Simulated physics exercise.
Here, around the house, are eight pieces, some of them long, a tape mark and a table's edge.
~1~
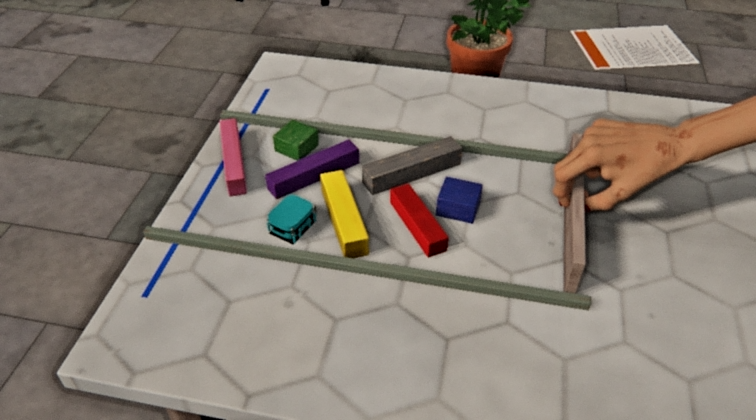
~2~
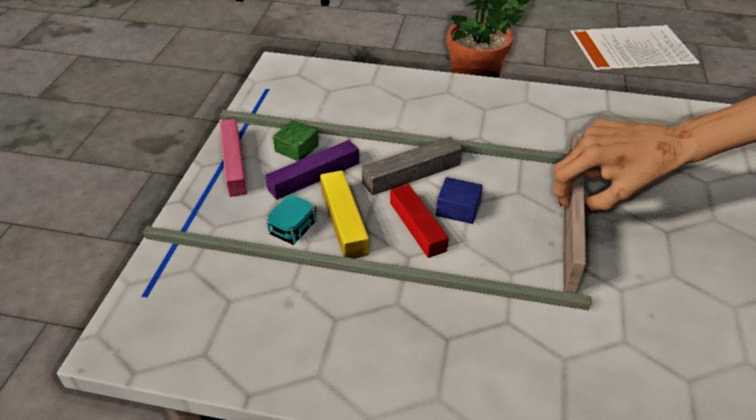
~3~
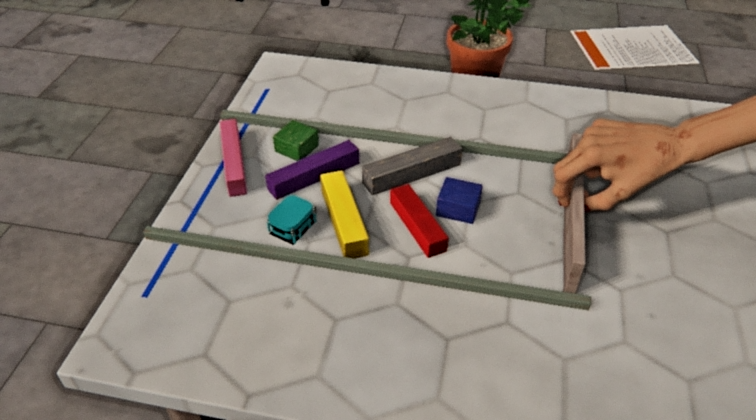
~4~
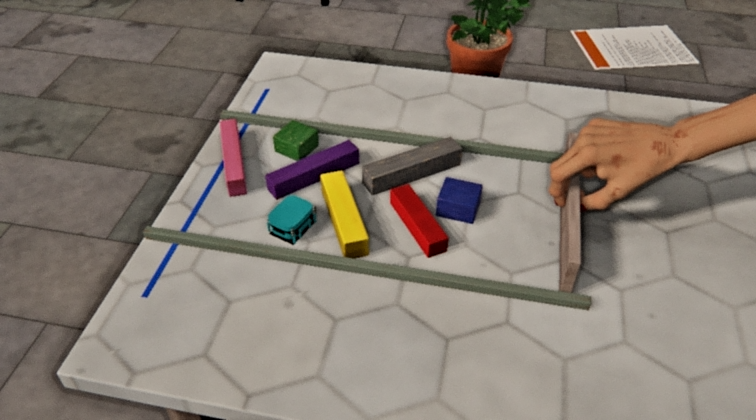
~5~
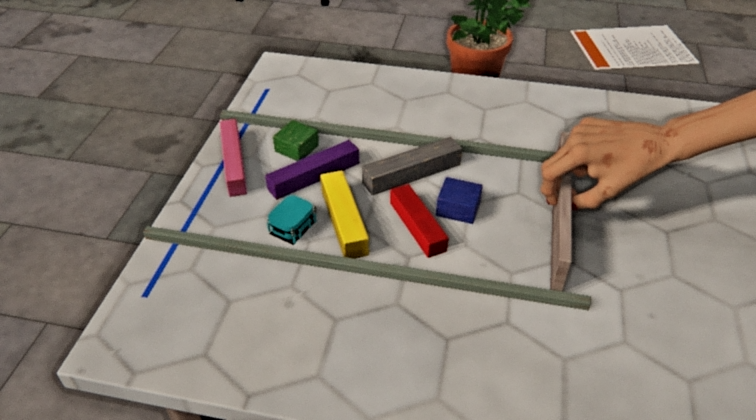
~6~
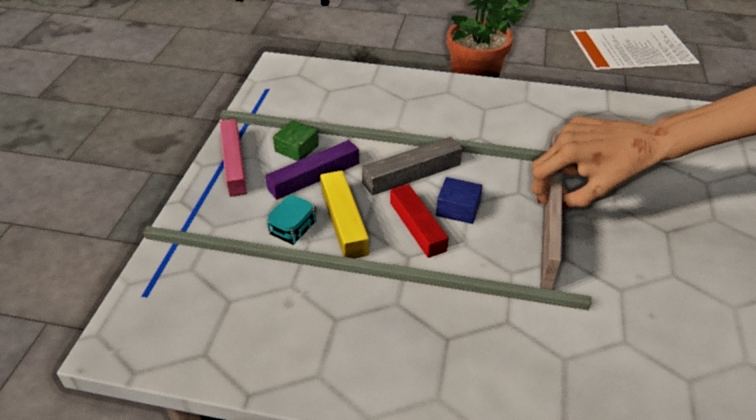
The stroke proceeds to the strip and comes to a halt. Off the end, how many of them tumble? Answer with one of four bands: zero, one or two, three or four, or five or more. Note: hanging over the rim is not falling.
Five or more.
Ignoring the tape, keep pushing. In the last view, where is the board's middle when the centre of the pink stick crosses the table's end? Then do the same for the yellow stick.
First one: Around (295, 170). Other one: Around (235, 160).
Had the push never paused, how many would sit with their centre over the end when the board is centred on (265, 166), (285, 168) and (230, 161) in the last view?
Respectively, 1, 1 and 5.
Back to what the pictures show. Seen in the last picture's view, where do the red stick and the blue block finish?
The red stick ends at (170, 189) and the blue block at (200, 162).
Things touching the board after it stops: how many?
The answer is 2.
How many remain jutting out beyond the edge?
Overhanging ones - 2.
Early on, none off yet; pink stick at rest near (233, 156); green block at rest near (296, 141); purple bar at rest near (314, 169).
Finally, the number that fall off is five or more; lost, grey bar, yellow stick, turquoise case, purple bar, green block and pink stick.
